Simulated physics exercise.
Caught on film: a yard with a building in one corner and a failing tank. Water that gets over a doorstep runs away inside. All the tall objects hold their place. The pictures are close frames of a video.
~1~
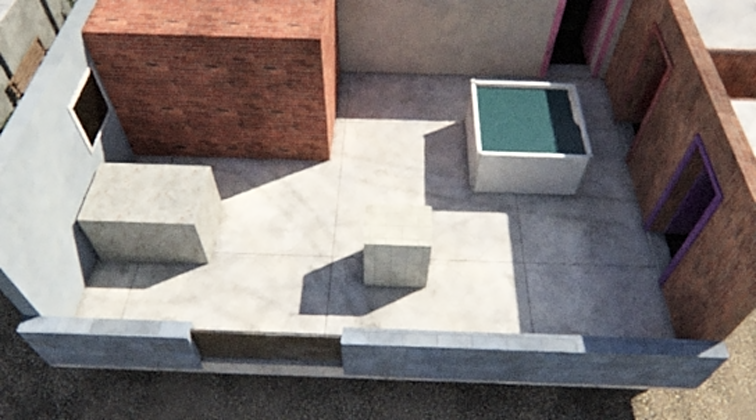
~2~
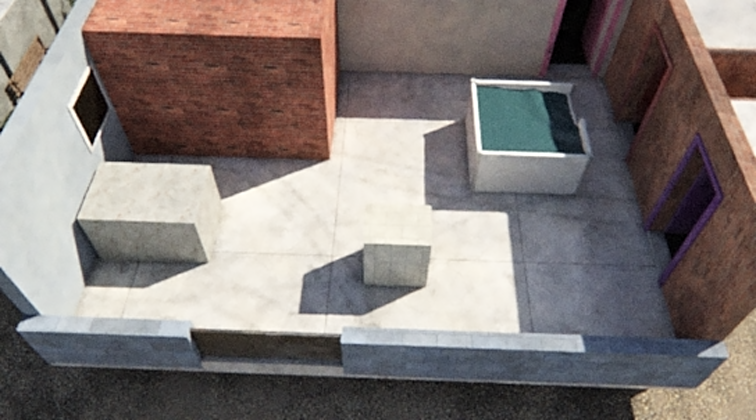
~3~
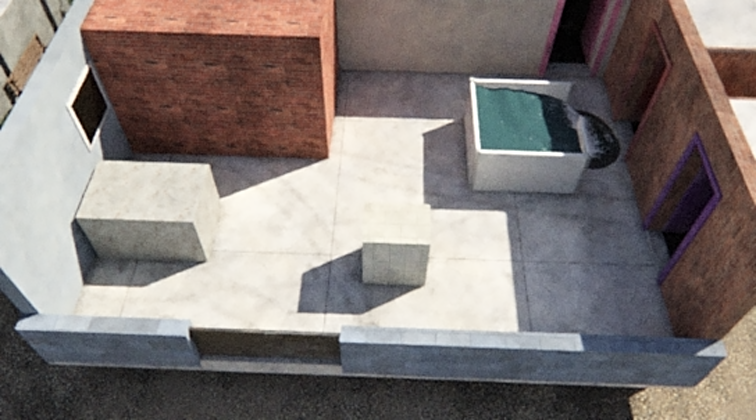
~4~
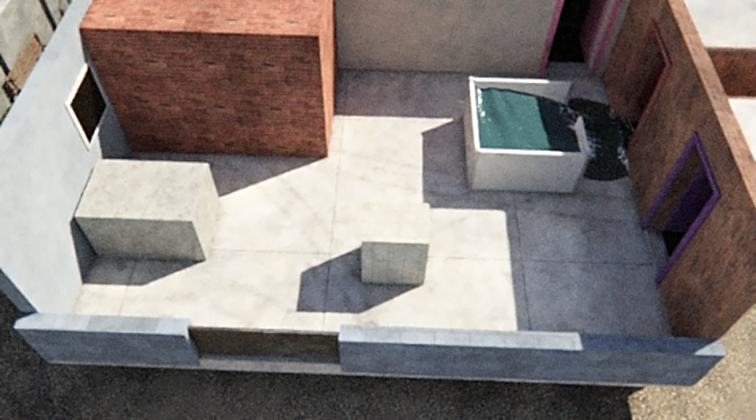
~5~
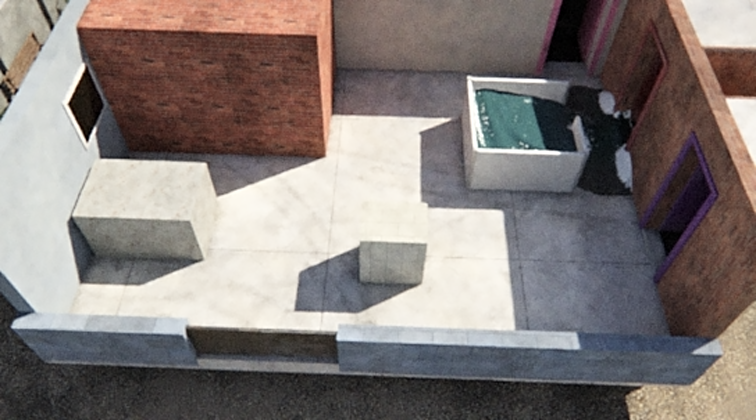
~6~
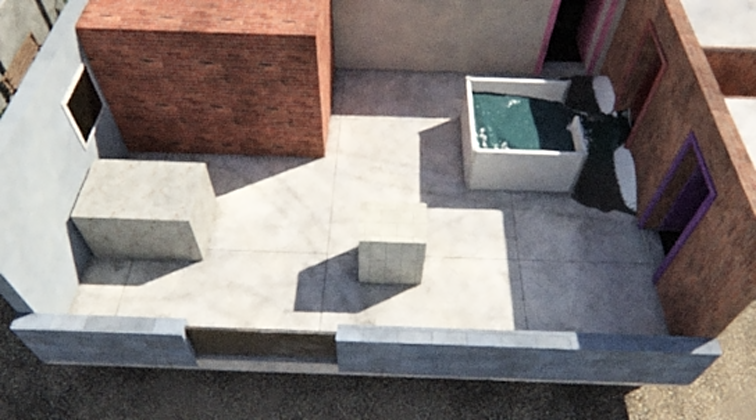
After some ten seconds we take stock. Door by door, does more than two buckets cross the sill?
In the end: The purple door admits no more than that; the pink door lets in a lot; the red door lets in a lot.
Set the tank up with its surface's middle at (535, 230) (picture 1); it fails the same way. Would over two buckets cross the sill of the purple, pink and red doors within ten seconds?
My reading: Purple floods; pink passes that mark; red holds.
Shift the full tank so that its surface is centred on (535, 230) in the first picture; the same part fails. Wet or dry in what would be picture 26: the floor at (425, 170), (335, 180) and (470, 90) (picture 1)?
As listed: No water, free of water, wet.
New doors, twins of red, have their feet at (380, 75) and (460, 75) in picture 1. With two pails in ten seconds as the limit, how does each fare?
In turn: Lets less in, lets less in.
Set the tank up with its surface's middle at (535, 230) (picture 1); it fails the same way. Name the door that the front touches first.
It is the purple-painted one.
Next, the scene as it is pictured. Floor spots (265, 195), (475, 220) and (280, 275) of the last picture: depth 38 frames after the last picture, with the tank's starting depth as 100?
In that order: 0, 0 and 0 per cent.
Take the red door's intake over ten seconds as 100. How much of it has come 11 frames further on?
I make it 55 per cent.
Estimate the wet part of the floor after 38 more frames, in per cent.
I make it 50 per cent.
A moment on, water covers 10 % of the floor; the purple door wet at the sill, nothing in, the pink door under two buckets in, the red door far over two buckets in.
Next, water covers 25 % of the floor; the purple door wet at the sill, nothing in, the pink door over two buckets in, the red door far over two buckets in.
Then, water covers 35 % of the floor; the purple door wet at the sill, nothing in, the pink door far over two buckets in, the red door far over two buckets in.
Later, water covers 50 % of the floor; the purple door wet at the sill, nothing in, the pink door far over two buckets in, the red door far over two buckets in.
In the end, water covers 75 % of the floor; the purple door wet at the sill, nothing in, the pink door far over two buckets in, the red door far over two buckets in.
